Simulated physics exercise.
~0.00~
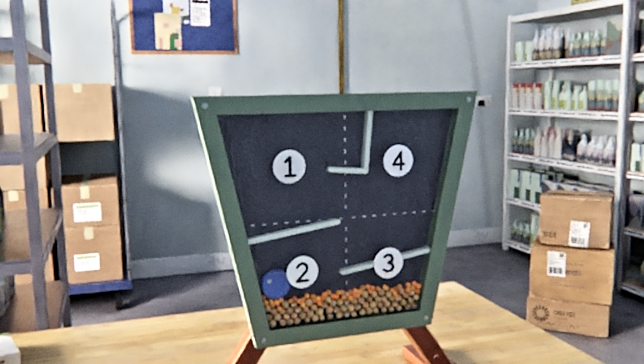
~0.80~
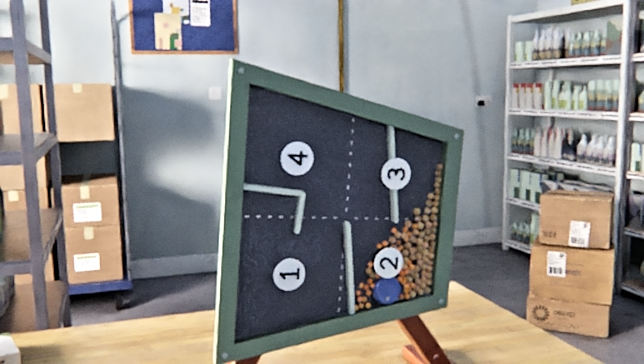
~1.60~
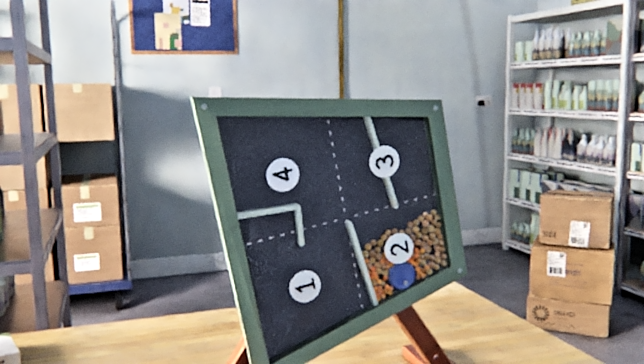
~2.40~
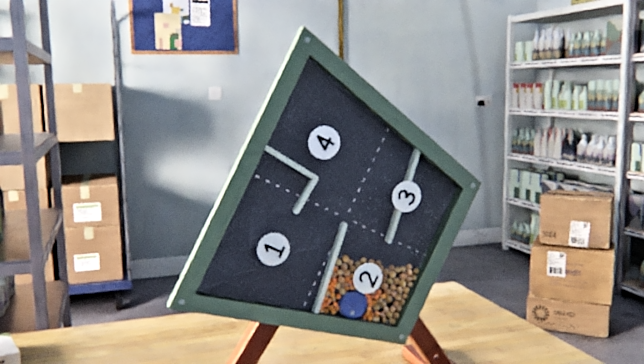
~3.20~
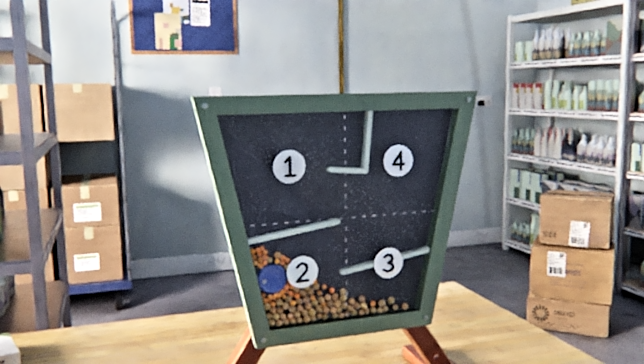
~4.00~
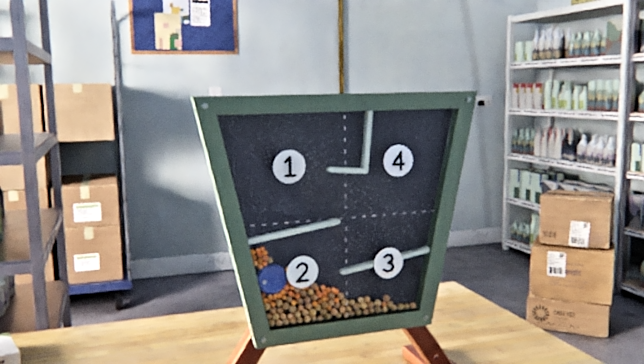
The clip opens on a green-framed, tapering box standing level on a wooden table, with plain and smaller orange beads spread along its bottom and a blue disc resting at the left. The box turns anticlockwise until it lies slightly past its side, and the beads pour into a heap in quarter two, now at lower right, with the disc among them. It then swings back clockwise, the beads shifting left and down. Level again, it stops with beads banked against the left wall around the disc. They barely shift afterward, leaving most in quarter two and some in quarter three.
